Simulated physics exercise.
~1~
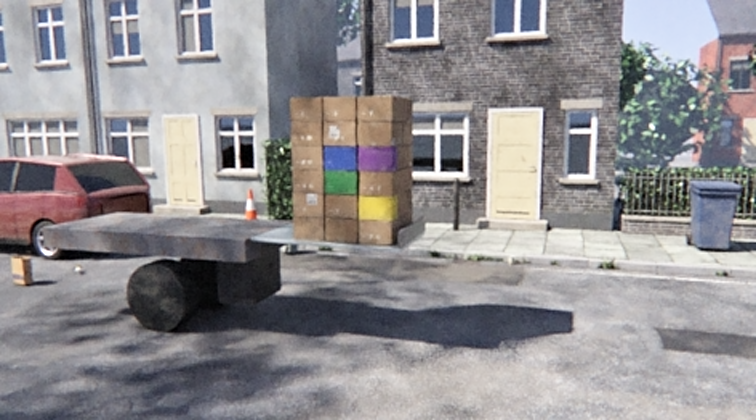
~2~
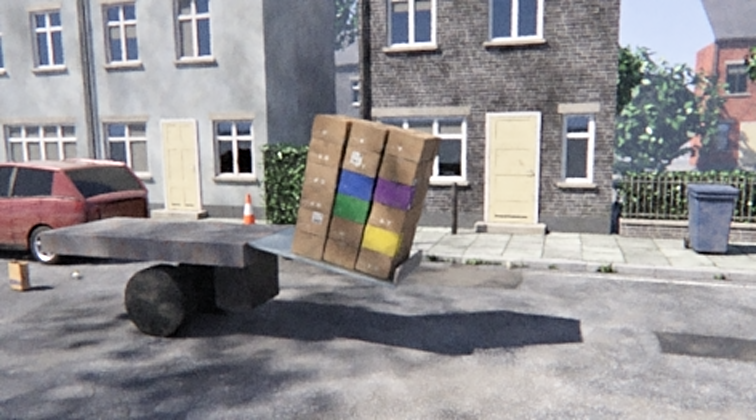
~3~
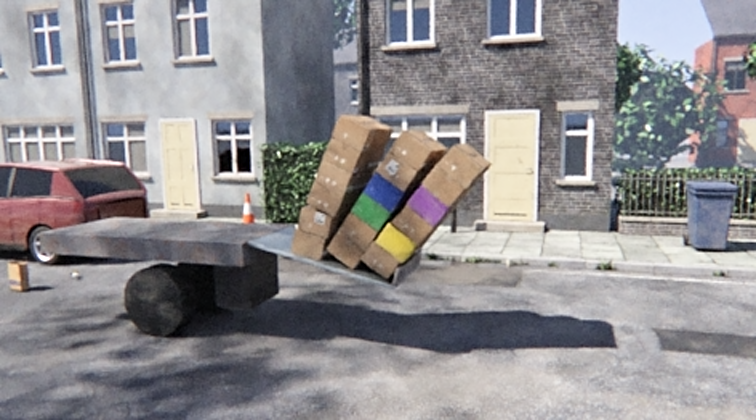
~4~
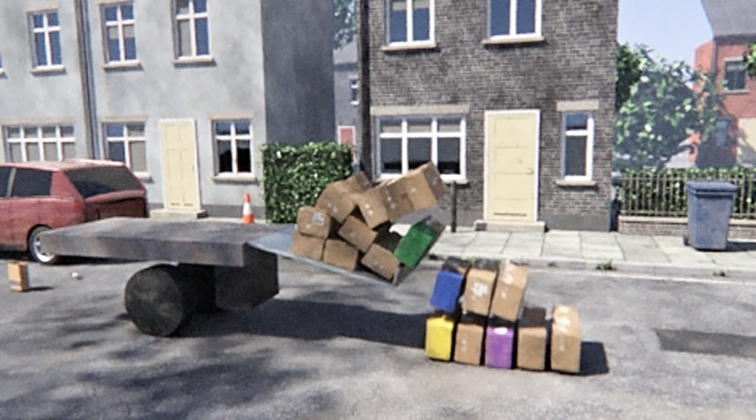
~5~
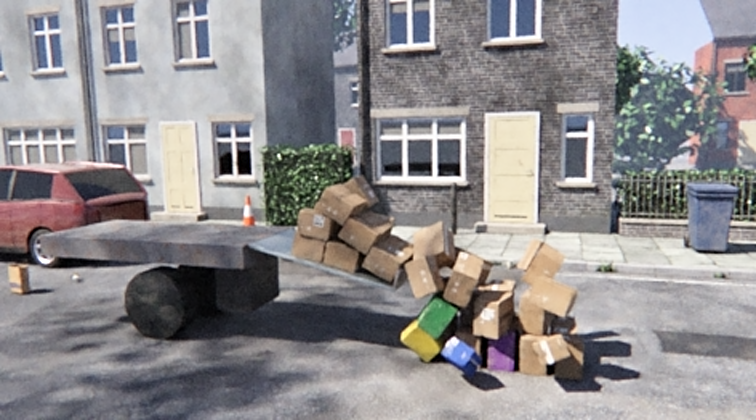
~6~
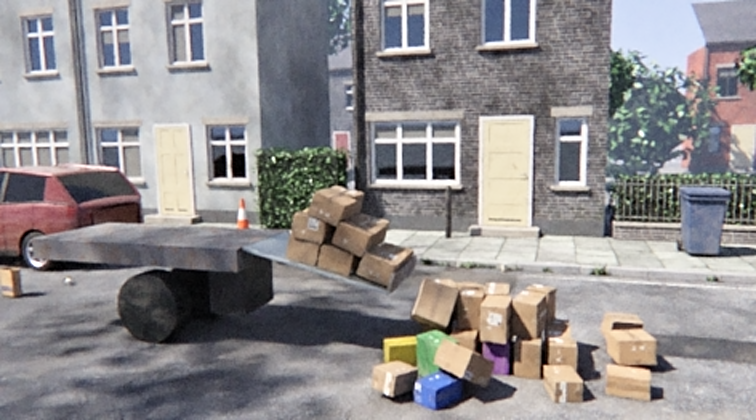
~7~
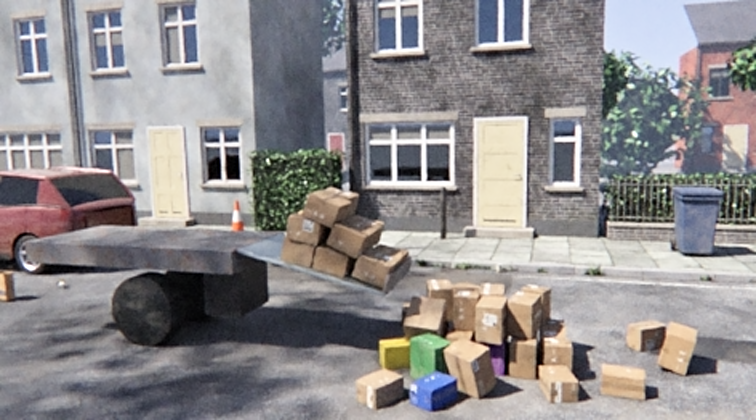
The clip opens on a block of stacked cardboard cartons, a few coloured blue, purple, green and yellow, standing on the flap behind a flat-bed in a street of houses. The flap tilts down to the right, and the stack leans with it. Its columns separate and tip further over the low edge. Cartons then topple onto the road, the blue, purple and yellow ones among them, and the green one tumbles after. More slide off and scatter rightward. Finally a small heap rests on the sloping flap, while the coloured cartons lie among the pile on the ground.
